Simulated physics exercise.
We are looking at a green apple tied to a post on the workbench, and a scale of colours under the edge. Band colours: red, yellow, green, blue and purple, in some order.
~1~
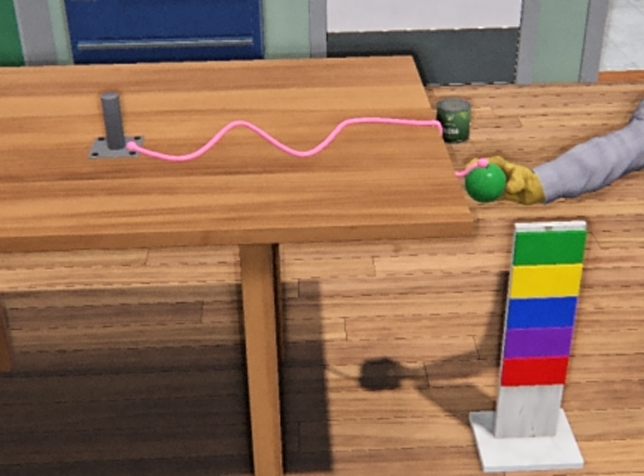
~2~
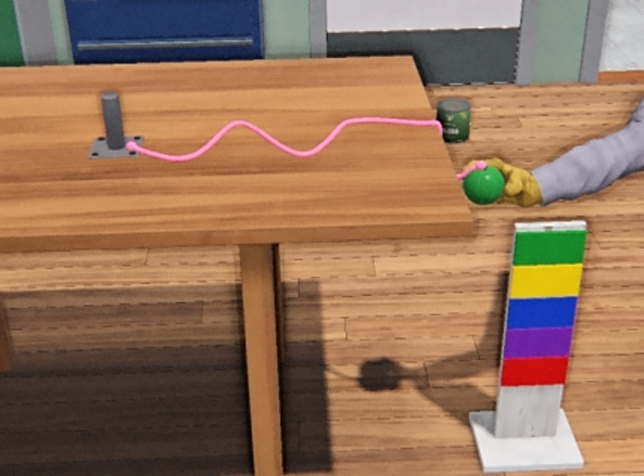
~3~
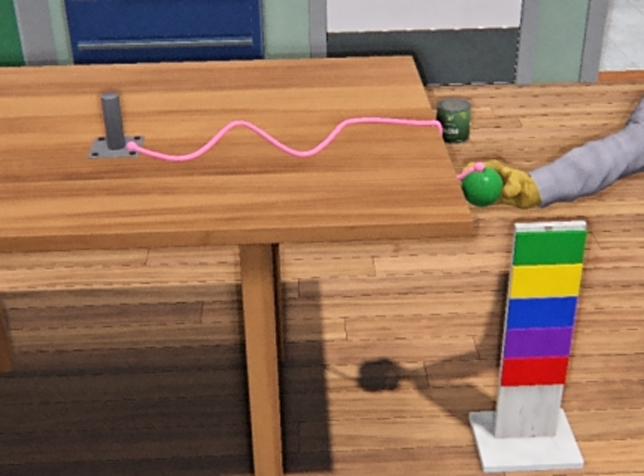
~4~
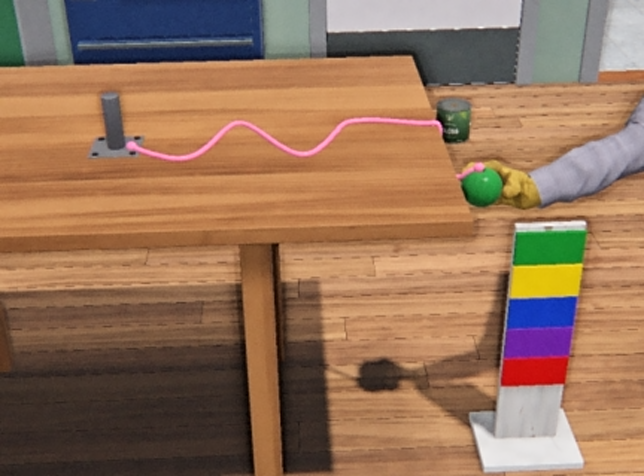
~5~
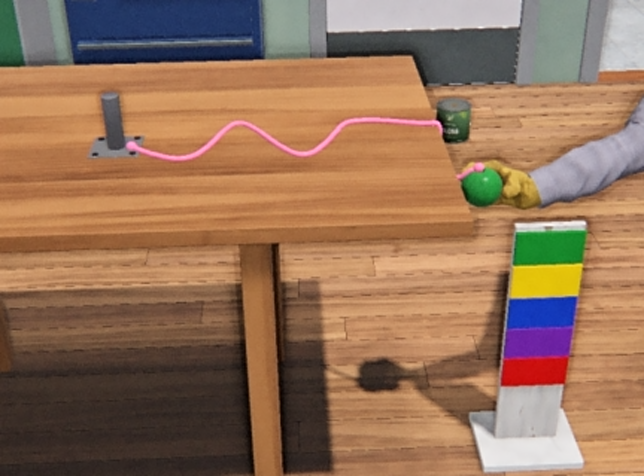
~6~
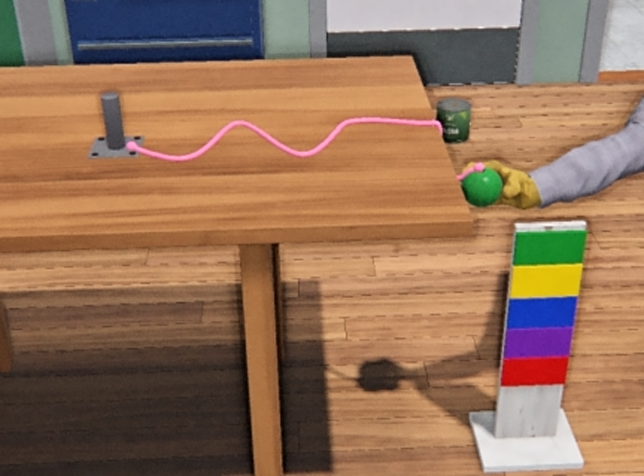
At the start, a gloved hand holds a green ball-like object just off the right edge of a wooden workbench, with a wavy pink cord running back to a small post. The hand and object shift very slightly left, then stay nearly still above the striped colour scale.
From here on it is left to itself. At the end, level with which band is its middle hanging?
Level with purple.
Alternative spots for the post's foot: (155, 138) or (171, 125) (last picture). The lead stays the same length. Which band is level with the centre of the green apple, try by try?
Result 1: Red. Result 2: Red.
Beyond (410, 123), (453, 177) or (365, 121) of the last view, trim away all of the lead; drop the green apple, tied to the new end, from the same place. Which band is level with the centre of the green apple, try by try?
First try: Green; second try: Blue; third try: Higher than all five.
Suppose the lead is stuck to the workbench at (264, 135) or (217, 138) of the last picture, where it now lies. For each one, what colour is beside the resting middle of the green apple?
First try yellow, second try blue.
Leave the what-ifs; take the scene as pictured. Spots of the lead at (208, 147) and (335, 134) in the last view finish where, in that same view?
In that view they sit near (232, 141) and near (440, 154).
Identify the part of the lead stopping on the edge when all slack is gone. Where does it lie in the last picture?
The piece you want is at about (327, 142).
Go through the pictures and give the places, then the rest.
In the first picture, green apple (485, 183); green (550, 250); yellow (546, 282); blue (542, 314); purple (539, 344); red (535, 373).
In the second picture, green apple (483, 185); lead through (169, 158) (227, 129) (282, 147) (339, 128) (422, 124).
In the third picture, green apple (482, 187).
In the fourth picture, green apple (482, 187); lead through (169, 158) (227, 129) (282, 147) (339, 128) (422, 124).
In the fifth picture, green apple (482, 187).
In the sixth picture, green apple (482, 187); lead through (169, 158) (227, 129) (282, 147) (339, 128) (422, 124).
Soon after, apple near (453, 339); level with purple.
Then, apple near (416, 340); level with purple.
At rest, apple near (427, 344); level with purple. The purple one.
